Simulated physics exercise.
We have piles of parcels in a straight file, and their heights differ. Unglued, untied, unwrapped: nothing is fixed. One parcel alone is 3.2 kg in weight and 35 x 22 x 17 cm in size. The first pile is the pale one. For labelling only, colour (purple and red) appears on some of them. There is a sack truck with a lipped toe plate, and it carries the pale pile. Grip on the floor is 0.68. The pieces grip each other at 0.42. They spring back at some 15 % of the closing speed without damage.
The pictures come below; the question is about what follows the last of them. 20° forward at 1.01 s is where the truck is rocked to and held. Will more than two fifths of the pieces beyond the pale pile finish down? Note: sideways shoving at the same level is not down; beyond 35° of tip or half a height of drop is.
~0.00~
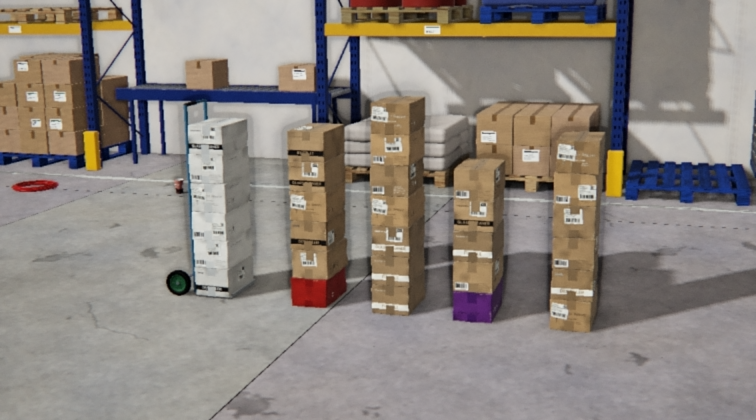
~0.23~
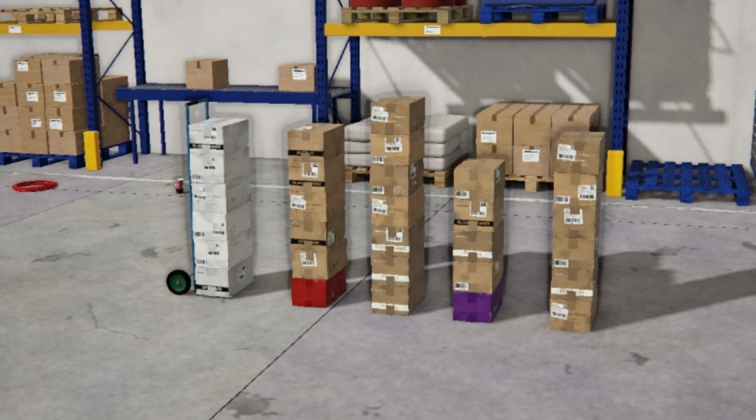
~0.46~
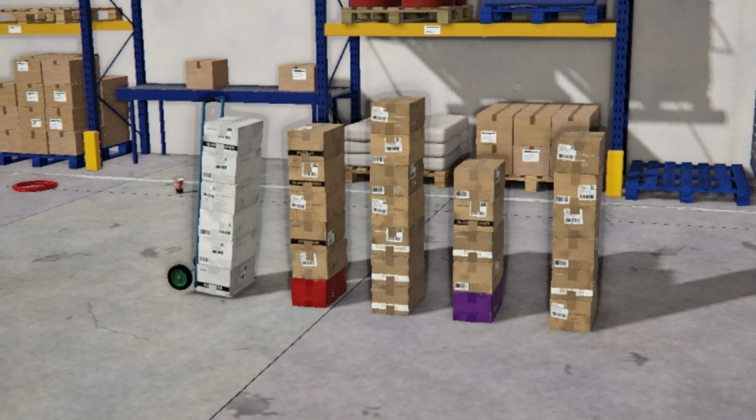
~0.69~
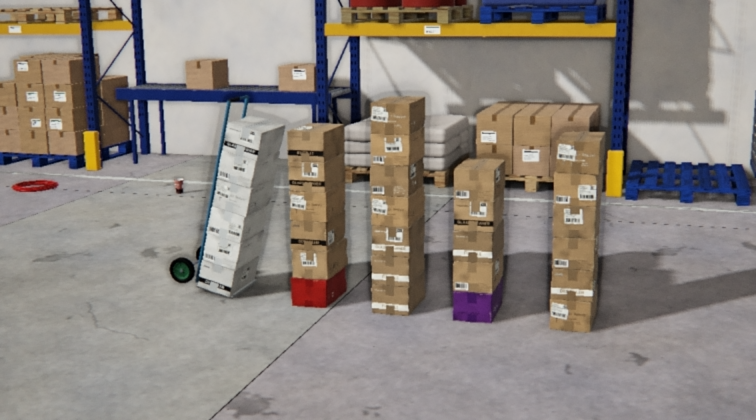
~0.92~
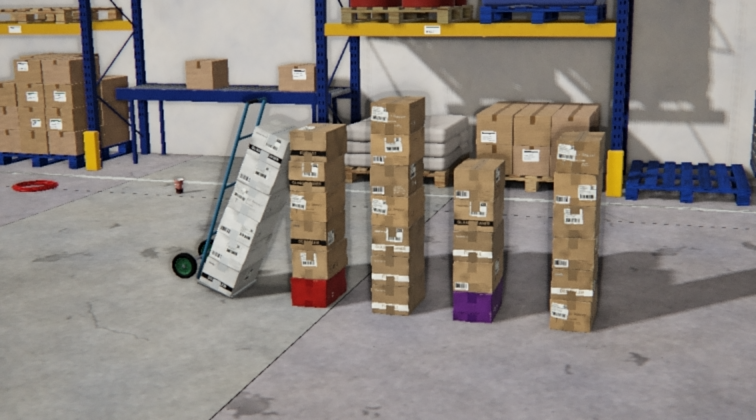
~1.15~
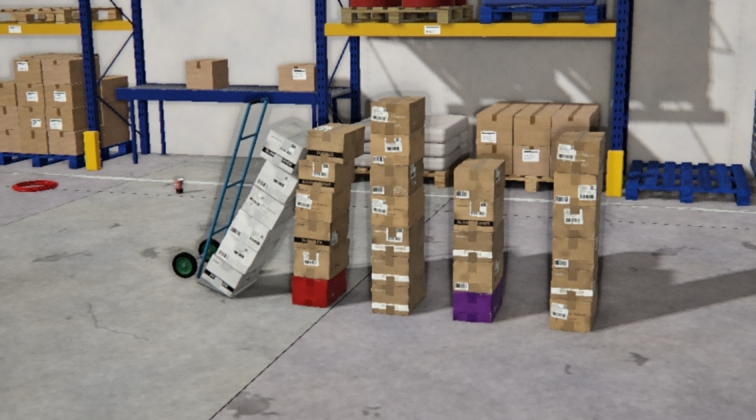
Yes, more than two fifths do.
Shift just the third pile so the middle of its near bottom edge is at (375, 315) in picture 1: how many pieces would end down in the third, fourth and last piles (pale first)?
Per pile - third: 7, fourth: 5, last: 6.
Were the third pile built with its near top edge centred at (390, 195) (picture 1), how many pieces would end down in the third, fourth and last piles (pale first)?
Third 4, fourth 5, last 6.
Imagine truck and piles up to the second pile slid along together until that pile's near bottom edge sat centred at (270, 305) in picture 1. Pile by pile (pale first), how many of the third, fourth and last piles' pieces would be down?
In that case third pile 7, fourth pile 5, last pile 6.
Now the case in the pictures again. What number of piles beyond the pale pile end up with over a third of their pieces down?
It adds up to 4.
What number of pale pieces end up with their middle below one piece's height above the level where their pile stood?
That makes 2 in all.
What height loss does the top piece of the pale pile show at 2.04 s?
About 30 cm.
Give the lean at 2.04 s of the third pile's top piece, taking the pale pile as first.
About 20 degrees from upright.
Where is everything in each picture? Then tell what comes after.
In the first picture (places mark the middle of the side facing us), truck frame (187, 144) 0° forward; purple parcel (472, 308); red parcel (309, 294); the rest undisturbed.
In the second picture, truck frame (189, 143) 0° forward; purple parcel (472, 308).
In the third picture, truck frame (202, 140) 6° forward, top of the pale pile leaning 6°; purple parcel (472, 308); the rest undisturbed.
In the fourth picture, truck frame (222, 139) 14° forward, top of the pale pile leaning 14°; red parcel (309, 294); the rest undisturbed.
In the fifth picture, truck frame (237, 140) 19° forward, top of the pale pile leaning 23°; red parcel (309, 294); one has shifted.
In the sixth picture, truck frame (239, 140) 20° forward, top of the pale pile leaning 27°; red parcel (309, 293); purple parcel (472, 308); steepest lean 3°, the parcel at (316, 177); 5 disturbed, none down.
After 2.04 s, 6 of the pale pile down; 2 of the 24 other parcels down; red parcel leaning 35°.
After 2.80 s, 6 of the pale pile down; 24 of the 24 other parcels down; purple parcel leaning 45°; red parcel leaning 37°.
At rest (5.3 s), 6 of the pale pile down; 24 of the 24 other parcels down; purple parcel leaning 45°; red parcel leaning 37°. That is 100 per cent. As the last picture would show them, middles, purple parcel near (495, 291), red parcel near (331, 278).
